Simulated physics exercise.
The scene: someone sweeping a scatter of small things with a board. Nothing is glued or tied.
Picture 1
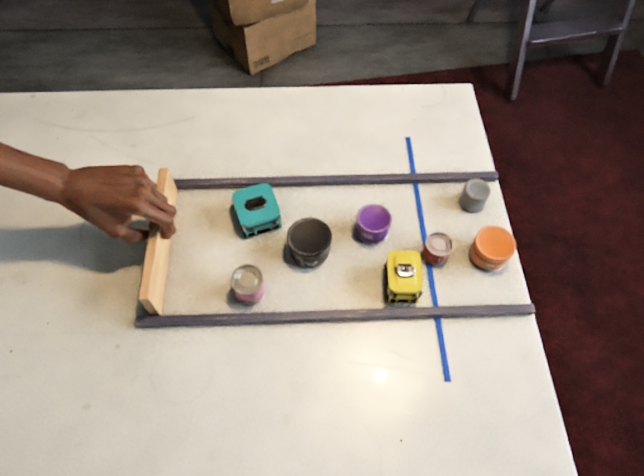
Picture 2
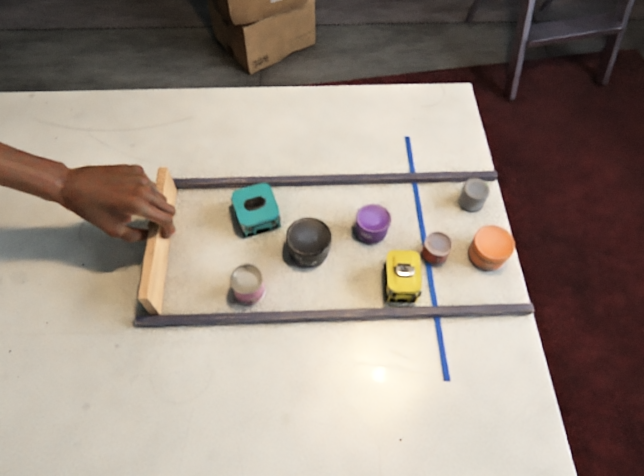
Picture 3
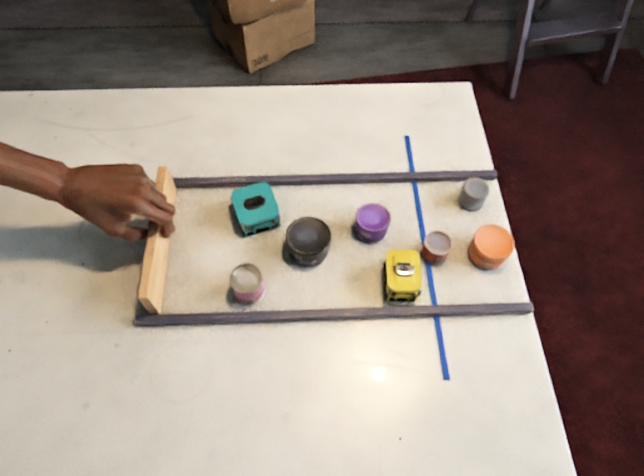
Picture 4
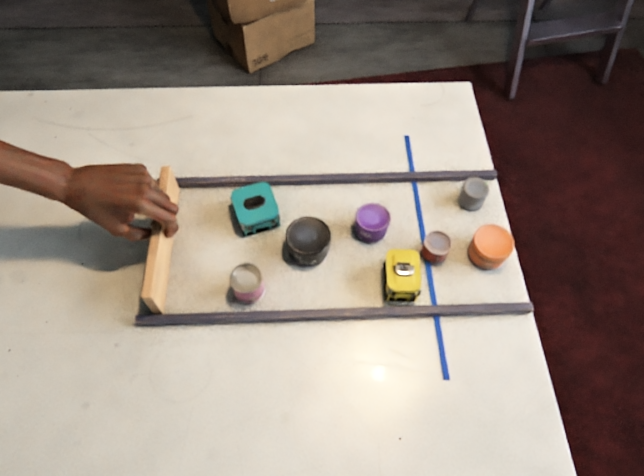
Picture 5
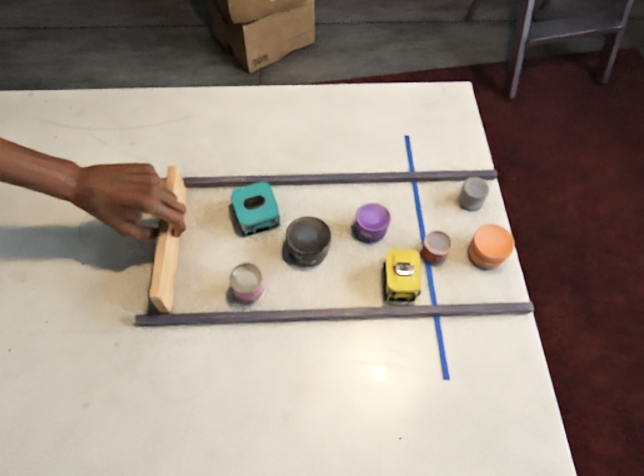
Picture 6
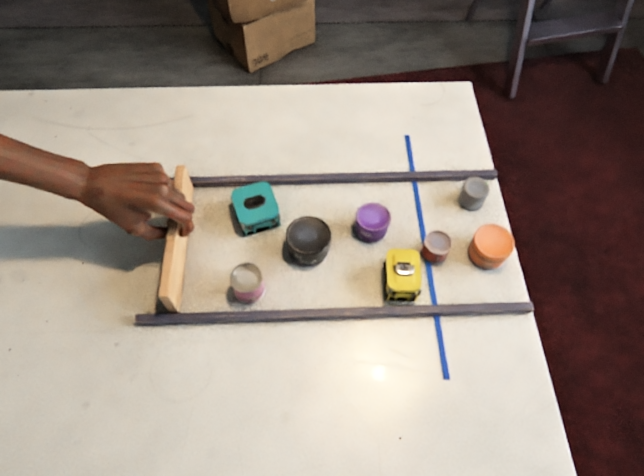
On a white tabletop, a hand held a wooden board upright between two dark rails, then slid it slightly to the right, while the scattered little pots and the turquoise and yellow cases stayed put.
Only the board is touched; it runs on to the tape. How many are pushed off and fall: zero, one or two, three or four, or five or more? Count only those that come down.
In the end the number that fall off is zero.
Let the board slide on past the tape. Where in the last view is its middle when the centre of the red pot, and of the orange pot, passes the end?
About (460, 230), and (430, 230) for the other.
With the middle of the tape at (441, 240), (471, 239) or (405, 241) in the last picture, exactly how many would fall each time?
The counts: 1, 4 and 0.
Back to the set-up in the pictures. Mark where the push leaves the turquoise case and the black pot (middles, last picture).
Near (440, 206) and (449, 241).
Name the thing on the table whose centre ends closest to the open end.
Foremost is the orange pot.
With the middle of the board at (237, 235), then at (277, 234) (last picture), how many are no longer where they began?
The counts are 2 and 3.
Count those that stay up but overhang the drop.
It comes to 1.
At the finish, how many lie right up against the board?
The number is 3.
Soon after, none off yet; orange pot at rest near (490, 247); grey lid at rest near (474, 194); red pot at rest near (436, 247).
Then, none off yet; orange pot at rest near (490, 247); grey lid at rest near (474, 194); red pot moving near (442, 249).
At rest, the number that fall off is zero.
